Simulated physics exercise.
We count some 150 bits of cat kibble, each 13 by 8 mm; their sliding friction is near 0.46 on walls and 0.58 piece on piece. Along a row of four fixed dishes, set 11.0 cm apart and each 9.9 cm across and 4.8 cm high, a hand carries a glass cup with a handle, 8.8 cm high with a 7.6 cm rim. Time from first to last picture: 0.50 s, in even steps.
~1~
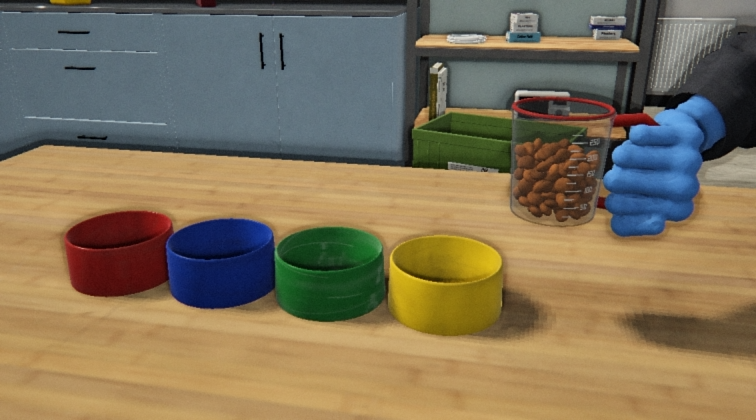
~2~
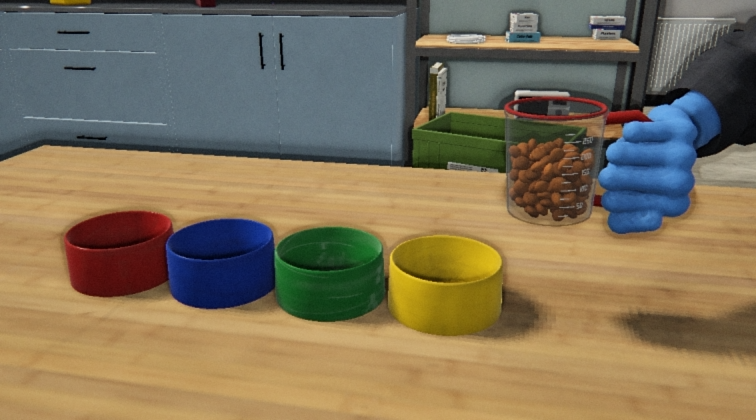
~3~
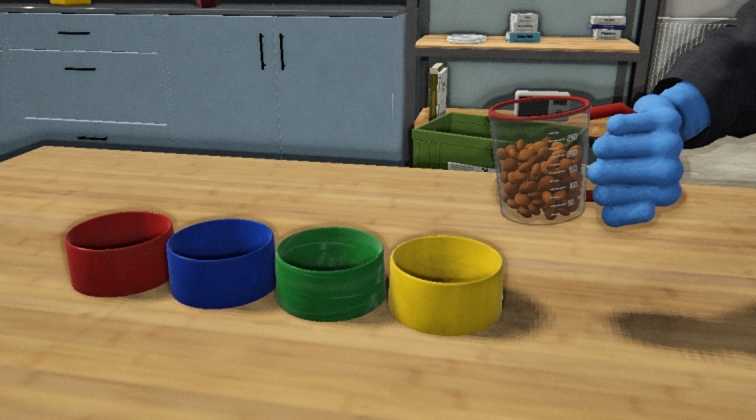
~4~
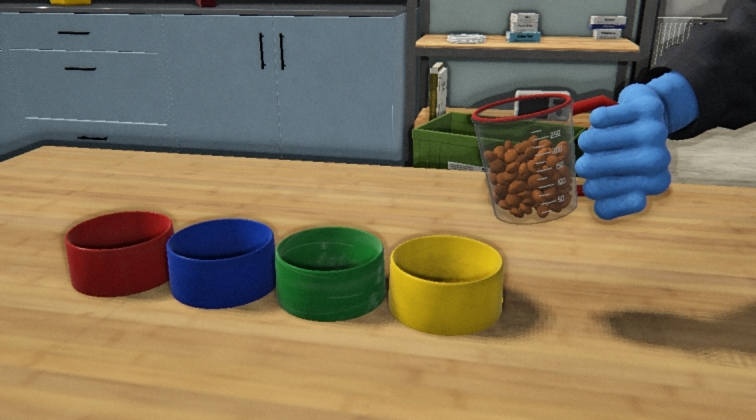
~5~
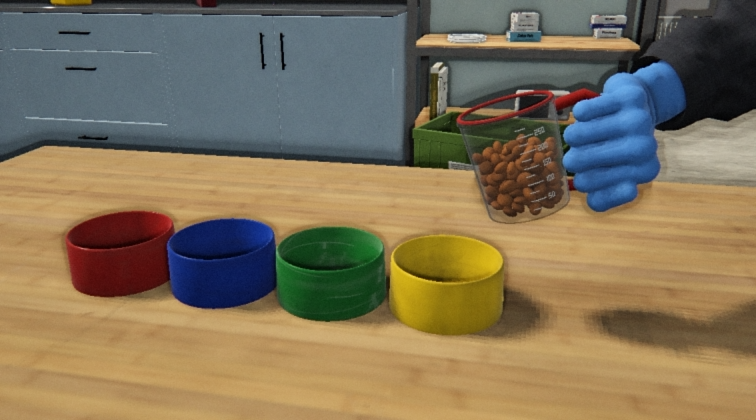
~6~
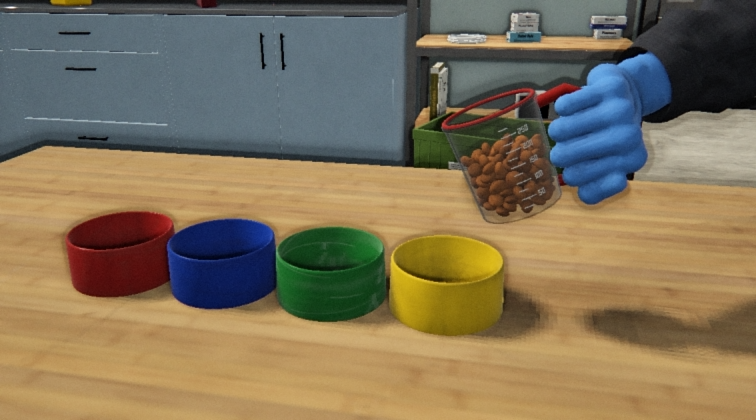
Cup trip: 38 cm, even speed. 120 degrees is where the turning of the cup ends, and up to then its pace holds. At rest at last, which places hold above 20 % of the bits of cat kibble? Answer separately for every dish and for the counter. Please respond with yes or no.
Red no, blue yes, green no, yellow no, counter no.
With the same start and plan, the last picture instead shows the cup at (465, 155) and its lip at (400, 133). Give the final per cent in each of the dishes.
Then red 40, blue 50, green 0, and yellow 0.
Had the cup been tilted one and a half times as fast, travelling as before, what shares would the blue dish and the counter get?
Shares: Blue 0, counter 10.
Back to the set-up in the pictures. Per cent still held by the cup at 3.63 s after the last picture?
Estimate: Around 0 % of the load.
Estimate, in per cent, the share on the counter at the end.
Close to 5 per cent, give or take.
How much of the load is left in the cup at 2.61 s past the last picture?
It works out to about 0 per cent of the load.
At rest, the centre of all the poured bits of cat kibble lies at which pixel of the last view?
After settling, the middle sits near (221, 265).
Then, 1.56 s after the last picture, tilt 103 degrees; cup holds 100 %.
Then, 2.61 s after the last picture, tilt 120 degrees; cup holds 0 %, blue 95 %.
Then, 3.63 s after the last picture, tilt 120 degrees; cup holds 0 %, blue 95 %.
In the end, red 0 %, blue 95 %, green 0 %, yellow 0 %, counter 5 %.
